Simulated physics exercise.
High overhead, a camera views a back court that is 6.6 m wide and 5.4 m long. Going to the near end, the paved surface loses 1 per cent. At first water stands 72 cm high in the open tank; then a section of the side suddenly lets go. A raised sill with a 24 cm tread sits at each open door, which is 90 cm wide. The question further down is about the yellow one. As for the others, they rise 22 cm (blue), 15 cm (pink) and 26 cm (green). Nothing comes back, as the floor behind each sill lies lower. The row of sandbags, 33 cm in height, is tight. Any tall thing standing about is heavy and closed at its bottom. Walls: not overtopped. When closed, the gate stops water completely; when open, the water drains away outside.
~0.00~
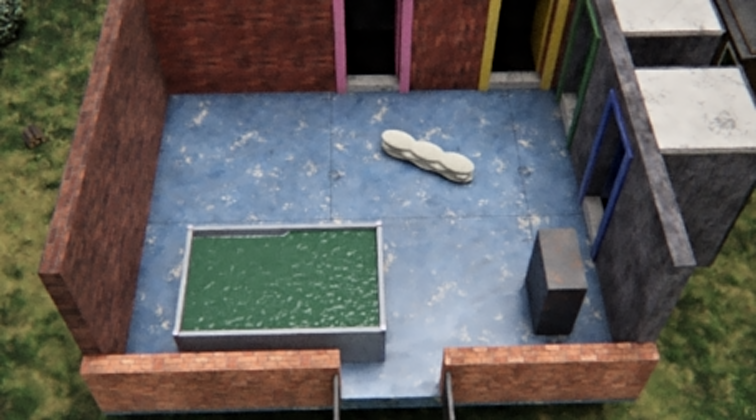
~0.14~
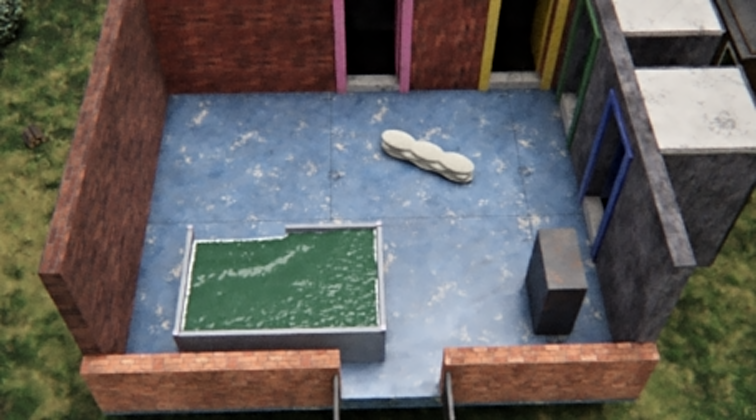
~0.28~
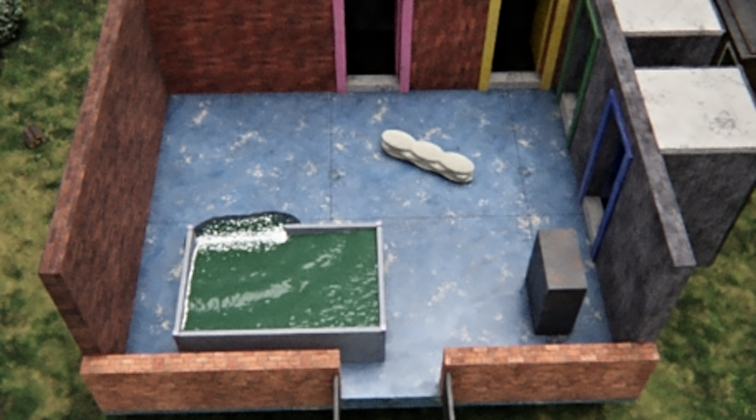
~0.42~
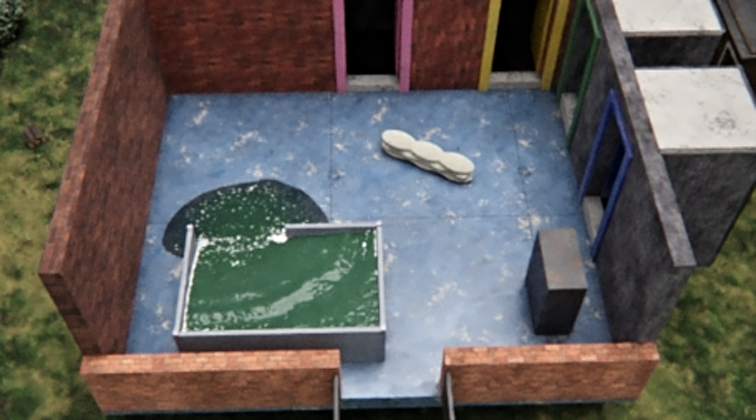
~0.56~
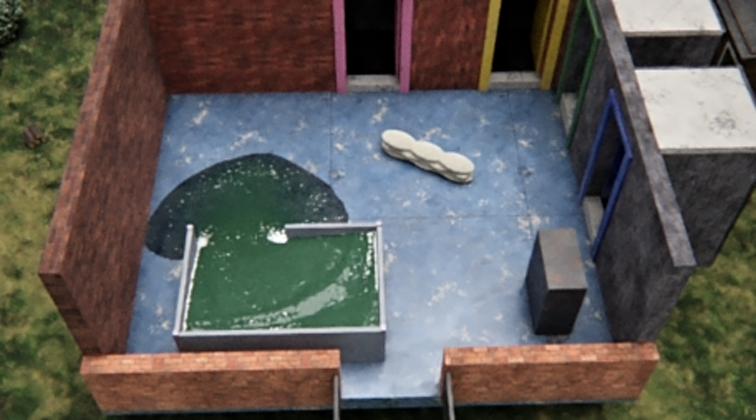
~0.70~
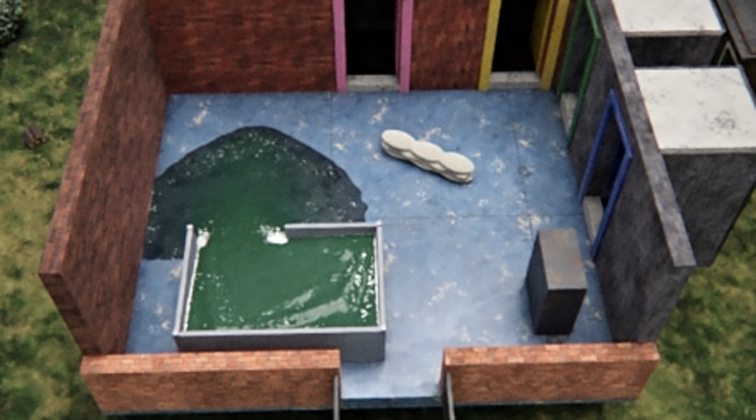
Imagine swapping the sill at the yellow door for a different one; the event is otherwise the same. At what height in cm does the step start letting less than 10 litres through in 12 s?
At about 14.5 cm.
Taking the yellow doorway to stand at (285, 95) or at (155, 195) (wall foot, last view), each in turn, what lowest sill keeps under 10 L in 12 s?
Roughly 26 cm for the first and 21 cm for the second.
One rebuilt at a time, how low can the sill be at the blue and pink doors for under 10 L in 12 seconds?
Roughly 9.0 cm at blue and 12.5 cm at pink.
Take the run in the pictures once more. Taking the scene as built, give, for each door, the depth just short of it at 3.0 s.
Blue door 0 cm, pink door 15 cm, yellow door 3 cm, green door 0 cm.
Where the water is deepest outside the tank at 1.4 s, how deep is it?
Max depth: About 37 cm.
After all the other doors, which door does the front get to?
Blue.
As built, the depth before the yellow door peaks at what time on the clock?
Peak time: About 5.5 s.
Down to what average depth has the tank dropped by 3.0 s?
Around 29 centimetres.
After 1.4 s water covers 35 % of the floor, deepest (37 cm) near (230, 249); it has not reached the yellow door.
After 3.0 s water covers 50 % of the floor, deepest (33 cm) near (172, 149); 3 cm at the yellow door, 0 litres in over its 17 cm sill.
After 12.0 s water covers 95 % of the floor, deepest (16 cm) near (518, 377); 6 cm at the yellow door, 5 litres in over its 17 cm sill.
At the yellow door as built, the water arrived by 2.6 s and peaked near 15 cm at 5.6 s.
Run again over the same 12 s with other heights there, 14 litres in over 13 cm, 4 litres over 17.5 cm. The limit of 10 litres is kept from about 14.5 cm up.
